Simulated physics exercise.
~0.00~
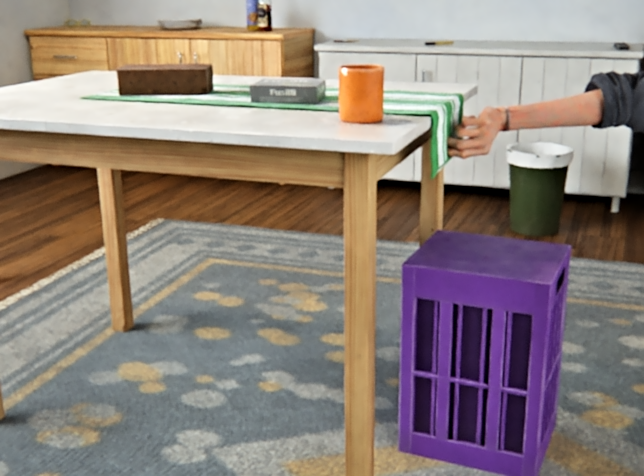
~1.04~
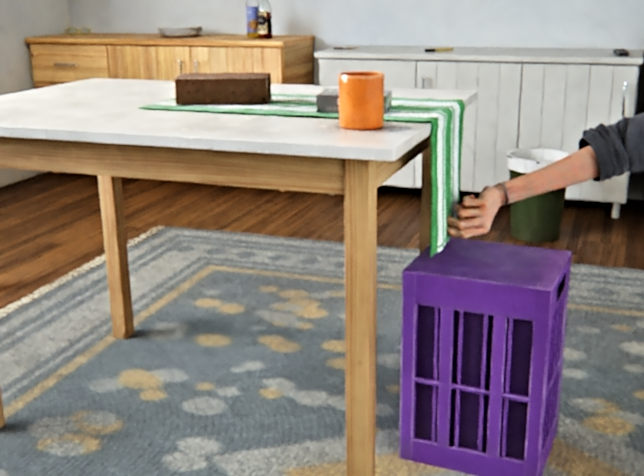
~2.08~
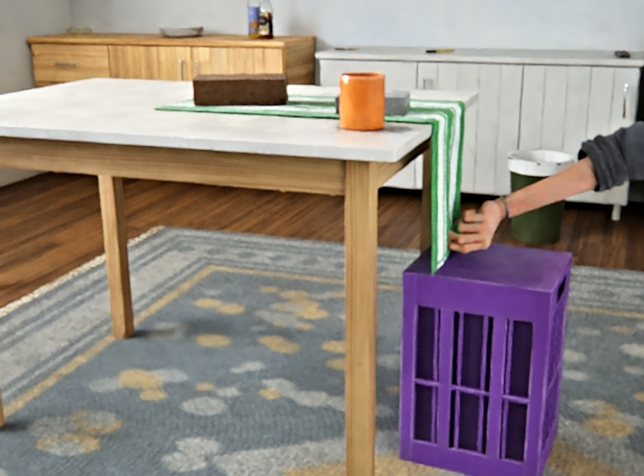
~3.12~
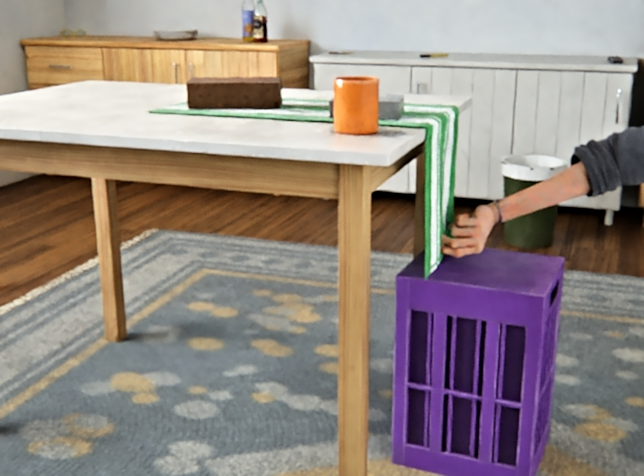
At a white-topped table, a hand draws a green-striped runner down onto a purple crate, brick and grey packet sliding right, mug staying put.
